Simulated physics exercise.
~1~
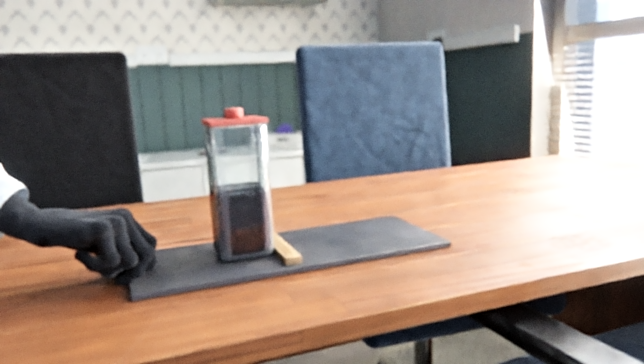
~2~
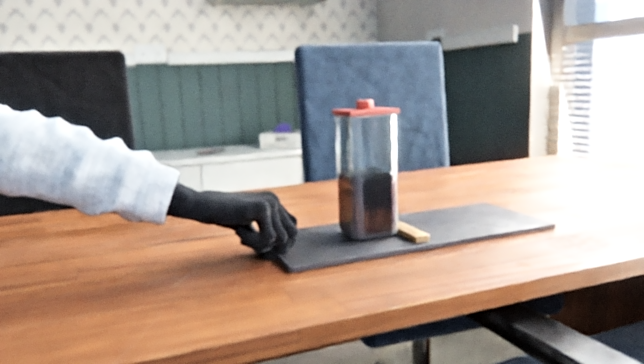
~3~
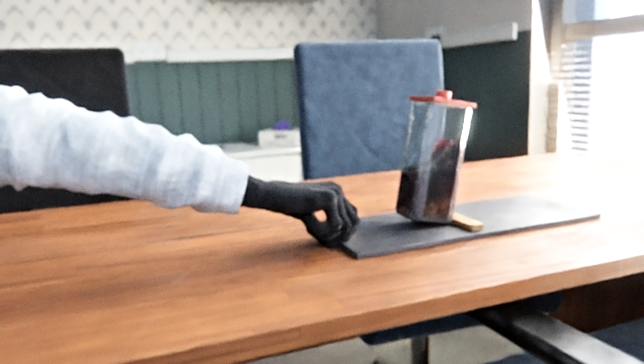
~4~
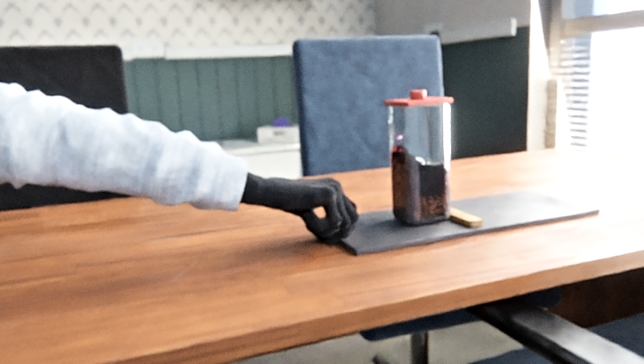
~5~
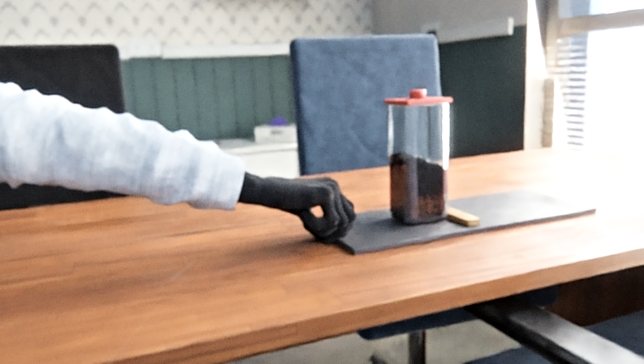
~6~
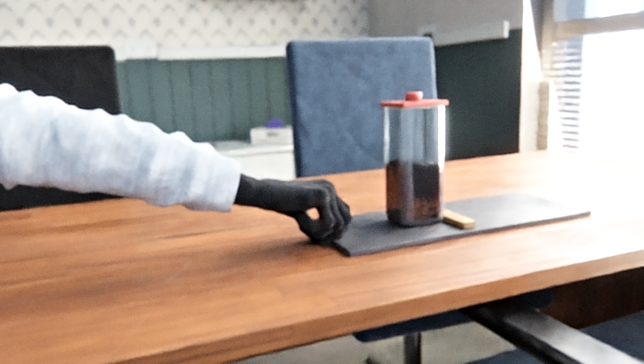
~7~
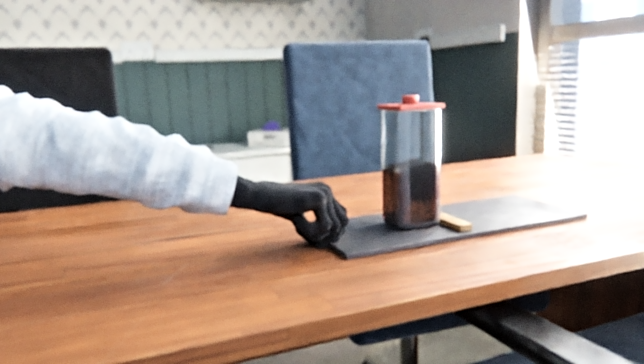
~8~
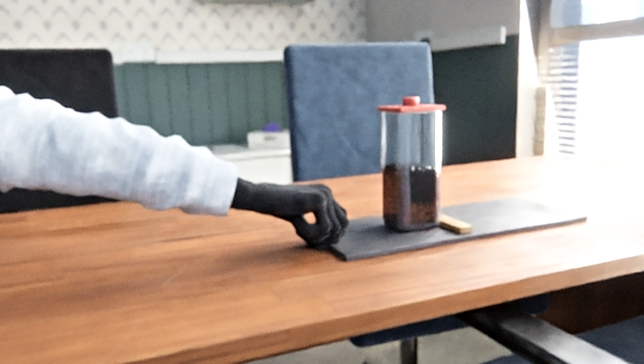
The clip opens on a square, clear container with a red cap, partly filled with dark contents, standing on a dark board on a wooden table beside a small light-coloured batten. A black-gloved hand at the board's left end moves it to the right, carrying the container and batten along. As the board comes to a stop, the container tips to the right against the batten and its contents tilt and slosh. It then rocks back upright. The hand stays at the board's edge while the contents settle, and the container ends standing as it began.
